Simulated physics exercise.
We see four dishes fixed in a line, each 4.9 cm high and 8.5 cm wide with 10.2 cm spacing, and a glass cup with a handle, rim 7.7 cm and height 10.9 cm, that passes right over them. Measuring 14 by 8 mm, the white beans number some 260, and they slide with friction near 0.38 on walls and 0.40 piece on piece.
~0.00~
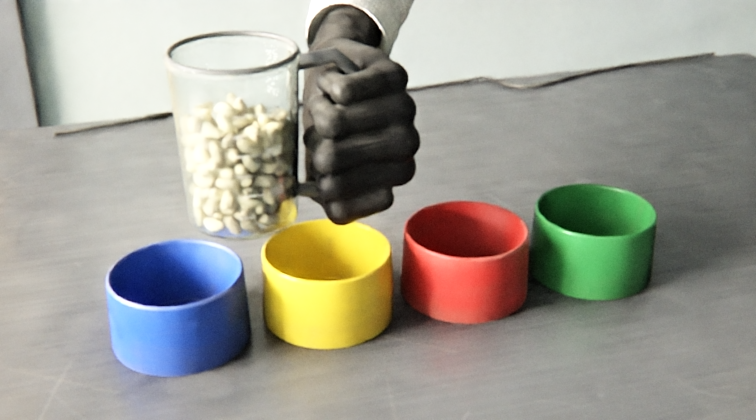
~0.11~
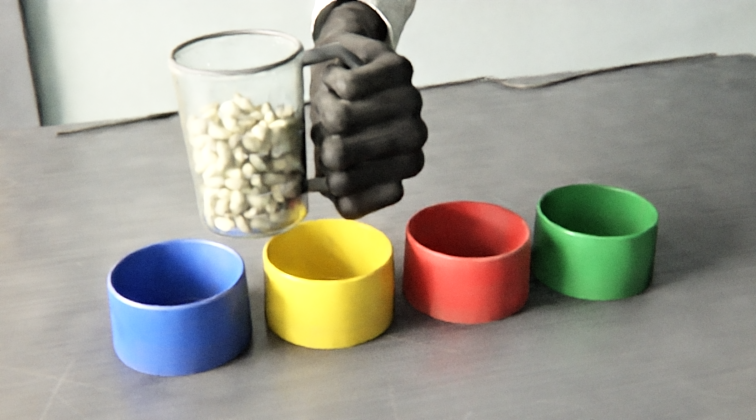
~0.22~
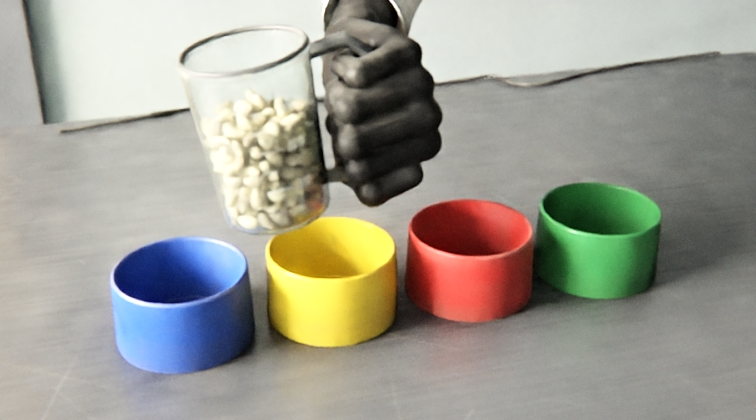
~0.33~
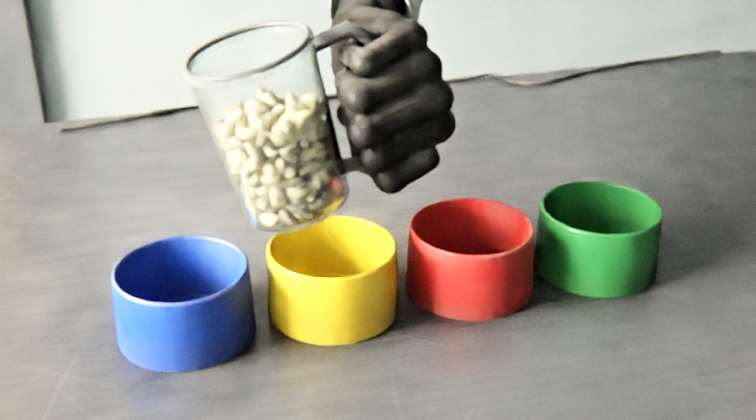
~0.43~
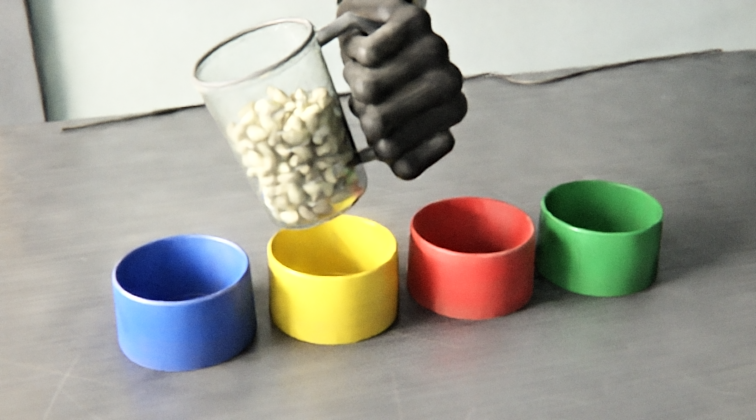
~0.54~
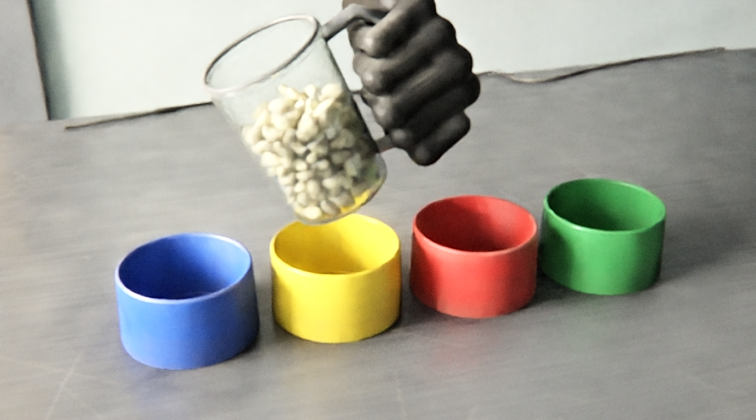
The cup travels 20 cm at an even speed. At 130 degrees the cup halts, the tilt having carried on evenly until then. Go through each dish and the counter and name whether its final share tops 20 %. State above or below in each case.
In each case: Red above, blue below, green below, yellow above, counter above.
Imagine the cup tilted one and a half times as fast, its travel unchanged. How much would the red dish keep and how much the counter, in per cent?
Then red would get 0 and the counter 10.
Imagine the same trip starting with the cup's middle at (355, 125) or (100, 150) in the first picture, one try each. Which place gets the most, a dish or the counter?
The biggest share lands on red the first time and on yellow the second time.
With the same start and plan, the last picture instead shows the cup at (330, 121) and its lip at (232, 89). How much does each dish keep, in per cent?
Dish by dish: Red 90 per cent, blue 0 per cent, green 0 per cent, yellow 0 per cent.
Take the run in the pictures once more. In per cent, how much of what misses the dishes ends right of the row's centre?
Share on that side: Roughly 50 %.
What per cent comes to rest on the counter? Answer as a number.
The share comes to some 35 percent.
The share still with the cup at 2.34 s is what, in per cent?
About 45 percent of the load.
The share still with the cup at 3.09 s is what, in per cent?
0 %.
After 1.62 s, tilt 83 degrees; cup holds 100 %.
After 2.34 s, tilt 122 degrees; cup holds 45 %, red 5 %, yellow 30 %.
Then, at 3.09 s, tilt 130 degrees; cup holds 0 %, red 30 %, yellow 35 %.
By 3.5 s all is still; red 30 %, blue 0 %, green 0 %, yellow 40 %, counter 35 %.
